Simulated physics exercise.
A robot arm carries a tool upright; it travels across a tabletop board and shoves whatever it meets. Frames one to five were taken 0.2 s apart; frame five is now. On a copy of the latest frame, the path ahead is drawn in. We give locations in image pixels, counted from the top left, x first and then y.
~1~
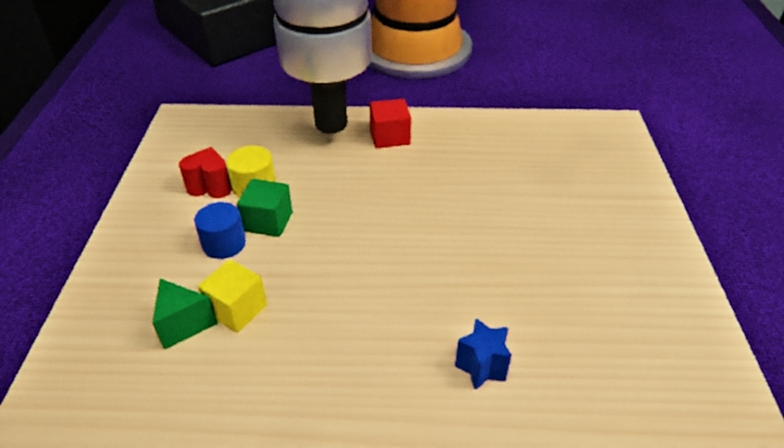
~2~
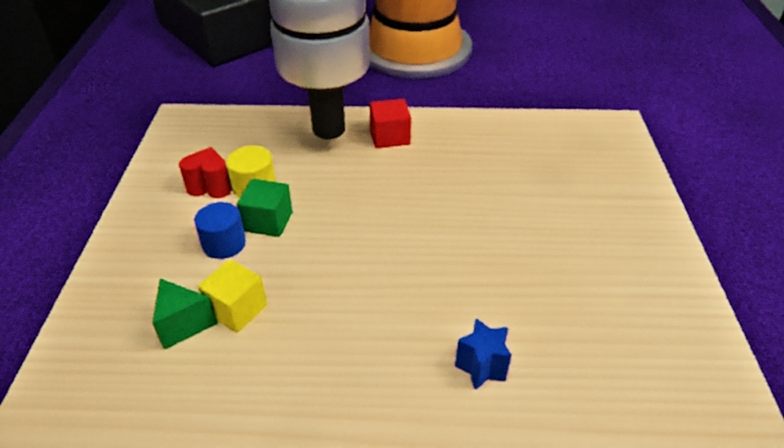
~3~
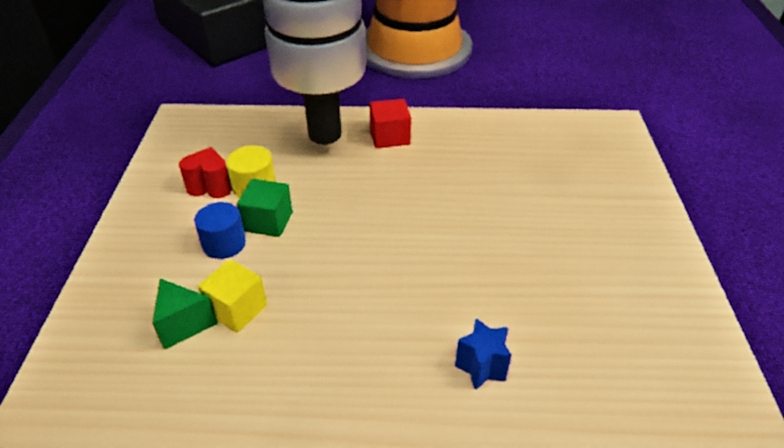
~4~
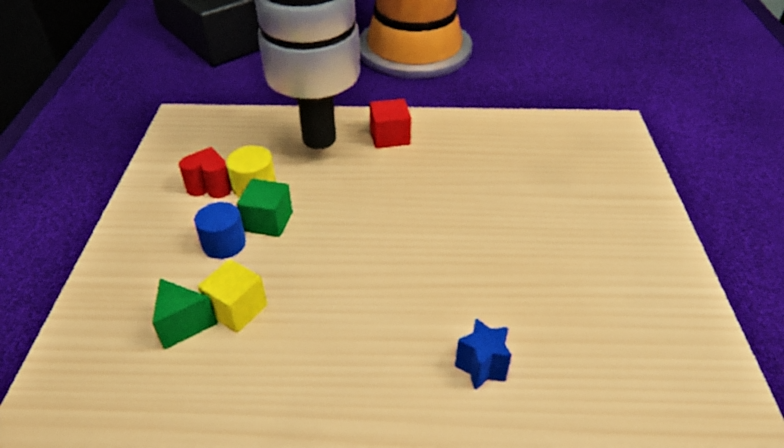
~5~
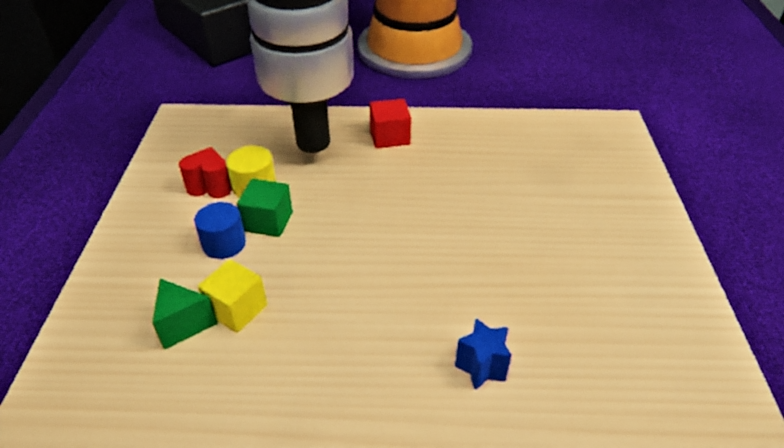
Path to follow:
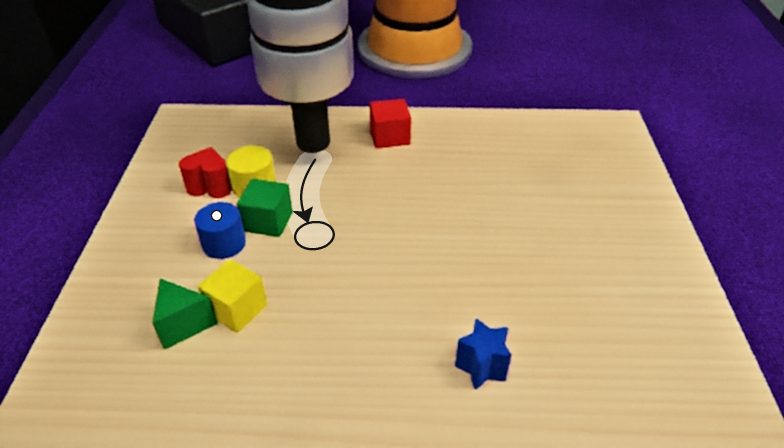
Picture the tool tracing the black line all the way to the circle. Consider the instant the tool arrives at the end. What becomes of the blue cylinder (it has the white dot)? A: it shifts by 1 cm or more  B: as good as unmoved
That would be B.
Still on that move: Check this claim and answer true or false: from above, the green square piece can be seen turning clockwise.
That statement is accurate.
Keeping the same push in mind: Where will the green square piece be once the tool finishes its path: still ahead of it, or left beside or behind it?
The tool no longer has it in front.
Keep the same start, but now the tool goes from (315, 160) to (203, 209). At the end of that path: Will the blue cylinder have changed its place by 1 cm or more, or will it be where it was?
It keeps its position.
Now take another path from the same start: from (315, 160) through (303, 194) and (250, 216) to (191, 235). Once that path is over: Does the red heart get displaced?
I expect not.
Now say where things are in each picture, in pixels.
In the first frame, tool tip at (331, 125); block tops, blue cylinder at (217, 216); green square piece at (263, 193).
In the second frame, tool at (329, 131); blocks unchanged.
In the third frame, tool at (325, 136); blocks unchanged.
In the fourth frame, tool at (320, 140); blocks unchanged.
In the fifth frame, tool at (313, 144); blue cylinder at (217, 216); green square piece at (263, 193).
Path on the board, from (315, 160) via (303, 183) and (303, 209), ending at (314, 235); the dot is on the blue cylinder.
The first path, step by step. One third of the way, tool at (301, 168); nothing pushed yet.
Two thirds of the way, tool at (301, 193); green square piece at (261, 198), turned 20° clockwise.
At the end, tool at (313, 220); blue cylinder in place; green square piece at (261, 203), turned 45° clockwise.
